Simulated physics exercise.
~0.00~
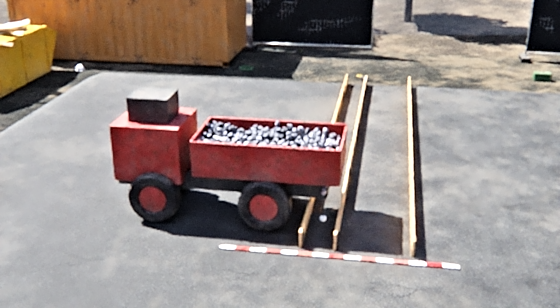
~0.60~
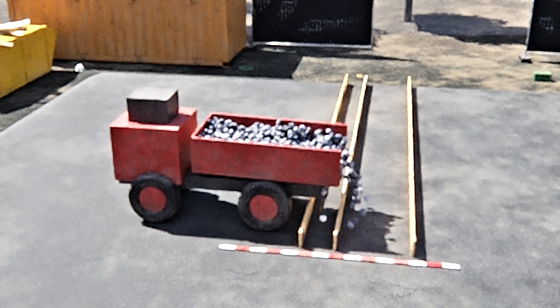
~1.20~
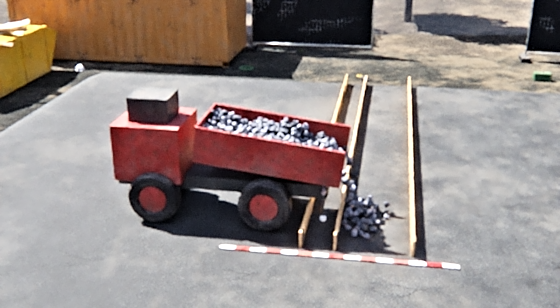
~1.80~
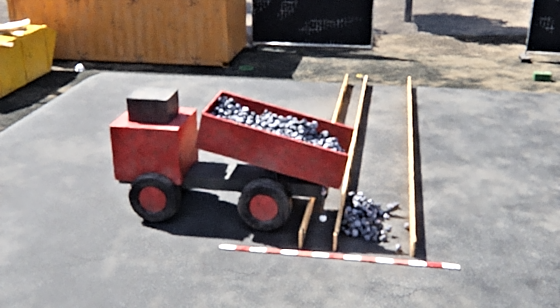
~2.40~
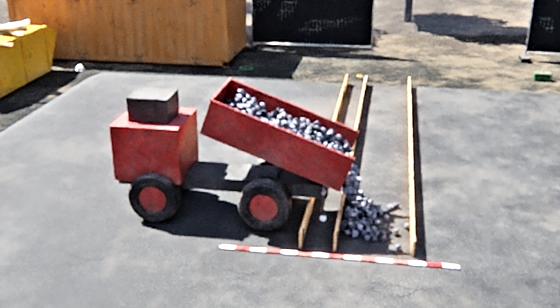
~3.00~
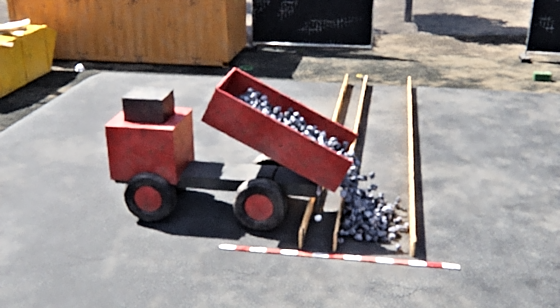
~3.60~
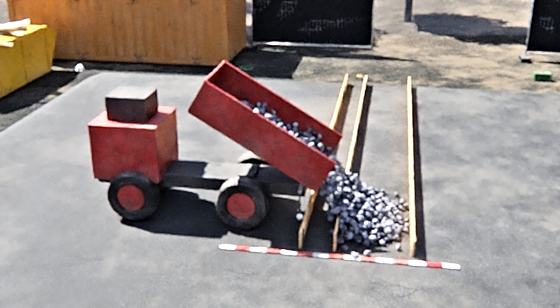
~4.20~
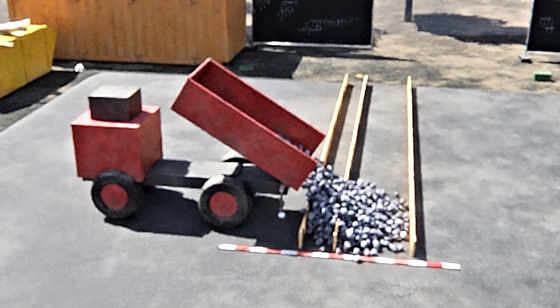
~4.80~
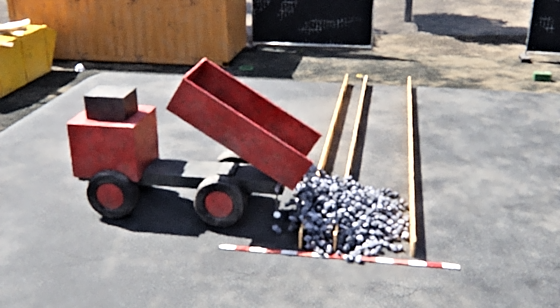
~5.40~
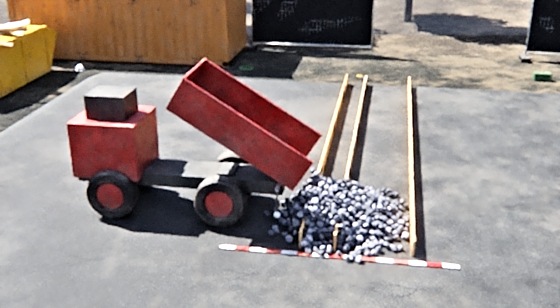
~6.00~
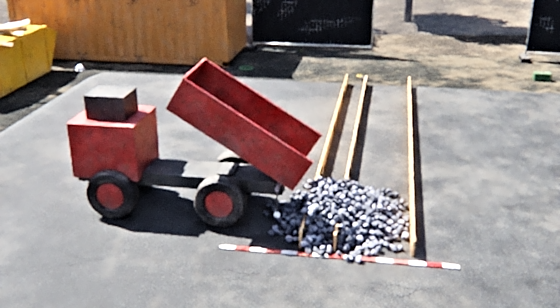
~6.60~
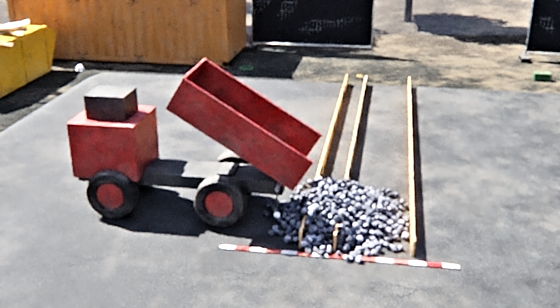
A red toy-like tipper truck with dark wheels stands on grey paving in a sunlit yard, seen from the side and slightly above, its open body full of grey stones. Three wooden planks lie behind it at the right, with a red and white striped staff in front. The body tilts up and stones pour from its right end between the two right-hand planks. As it steepens, the truck rolls left, and stones spill across the nearer gap too. The truck stops with its raised body empty, beside a broad low heap spread over the planks' near ends.
